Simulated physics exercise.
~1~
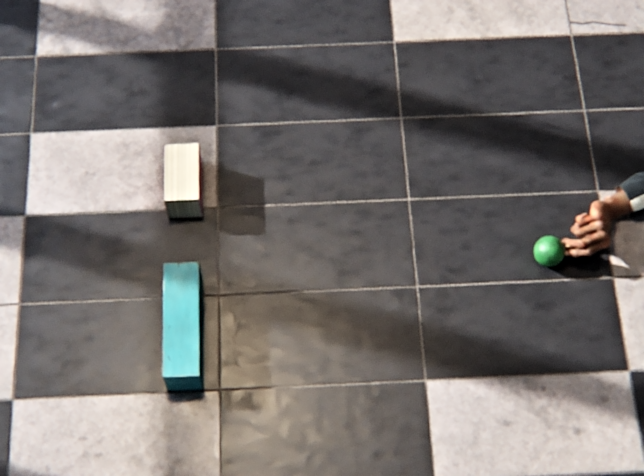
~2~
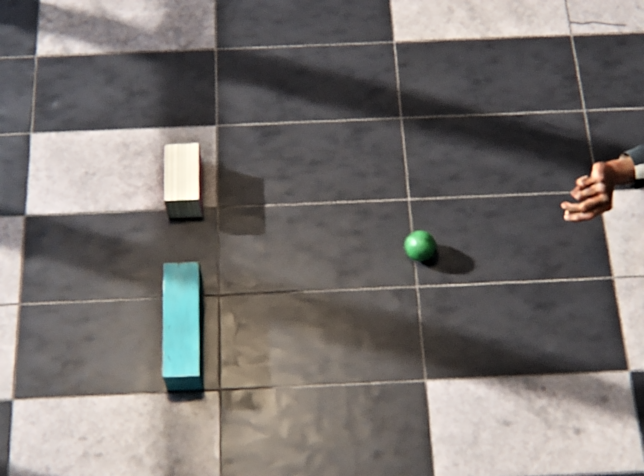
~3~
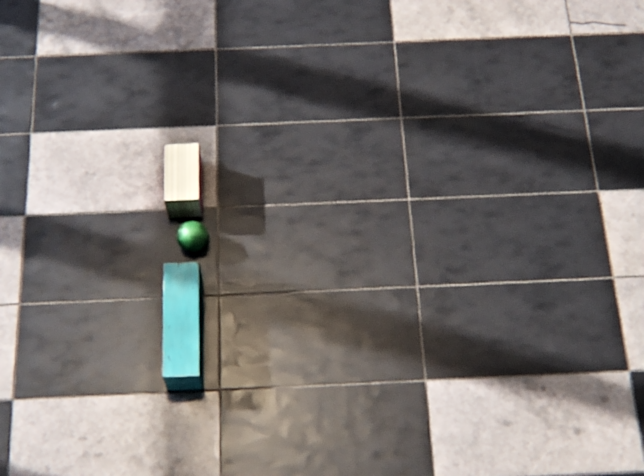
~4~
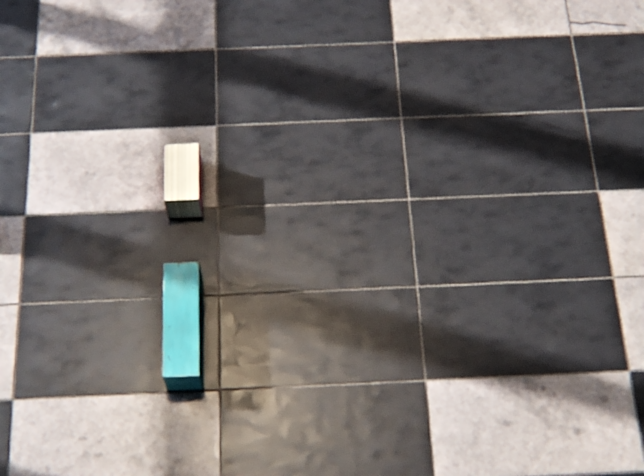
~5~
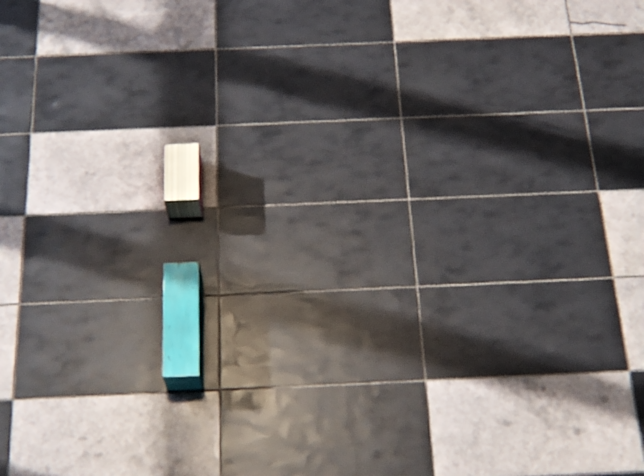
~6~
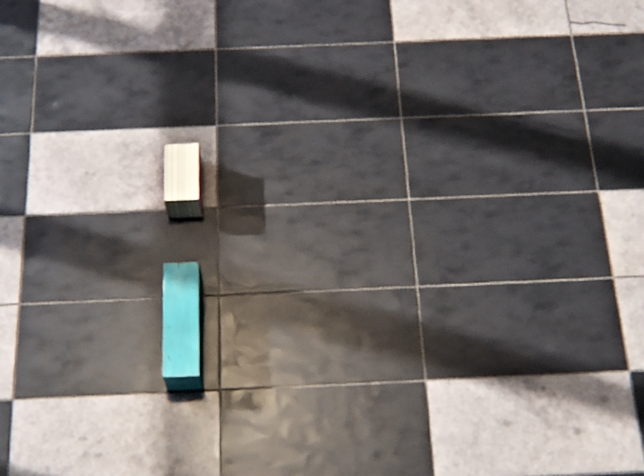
In this clip, a hand releases a green ball, which rolls left across a tiled floor toward a pale block and a turquoise block. The hand withdraws as the ball passes through the gap and leaves view, while both blocks stay in place.
